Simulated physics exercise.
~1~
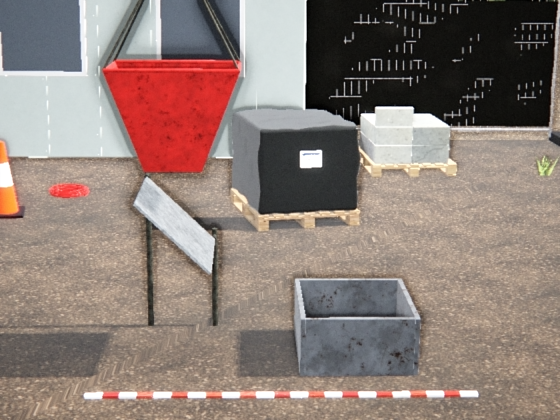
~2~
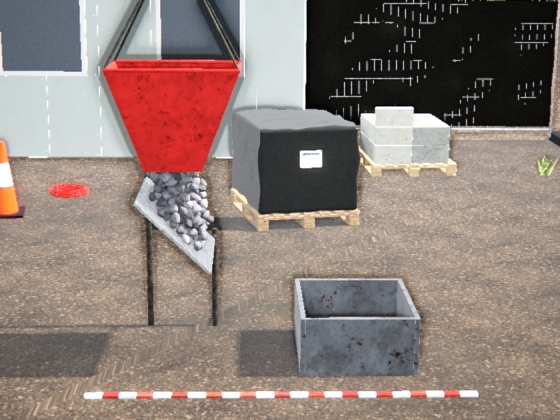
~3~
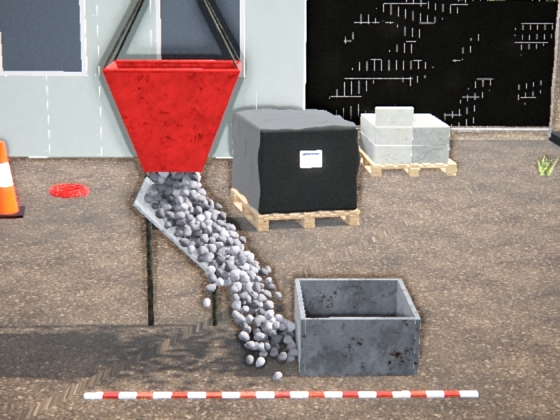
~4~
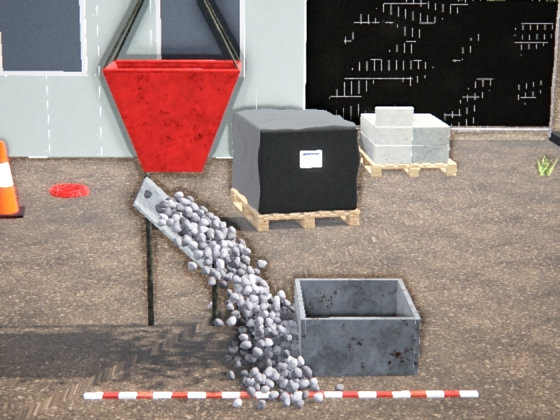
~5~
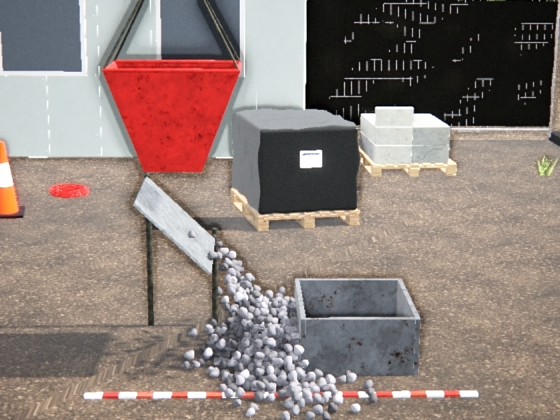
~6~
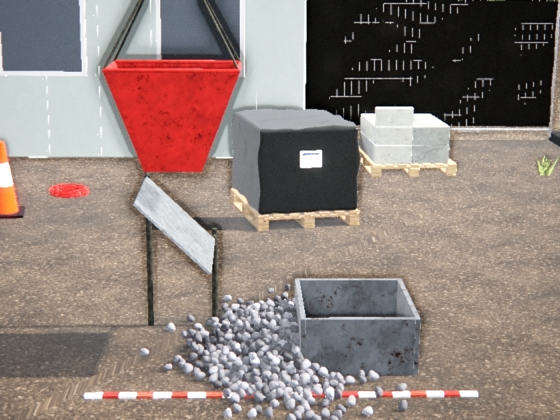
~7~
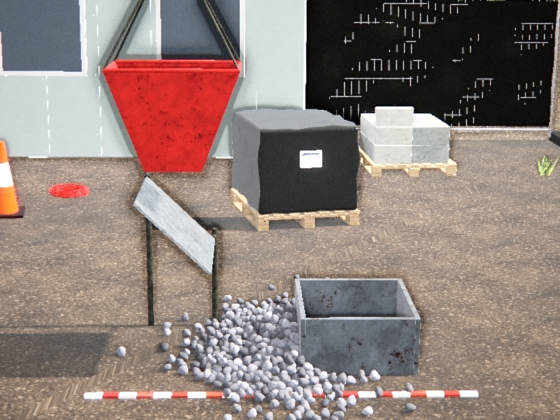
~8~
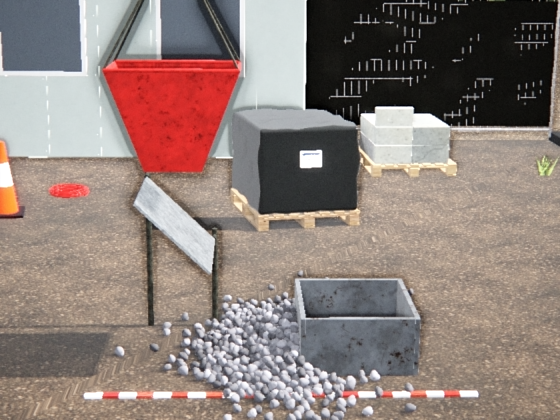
In a yard, grey stones drop from a red skip, slide down a slope and pile beside the bin.
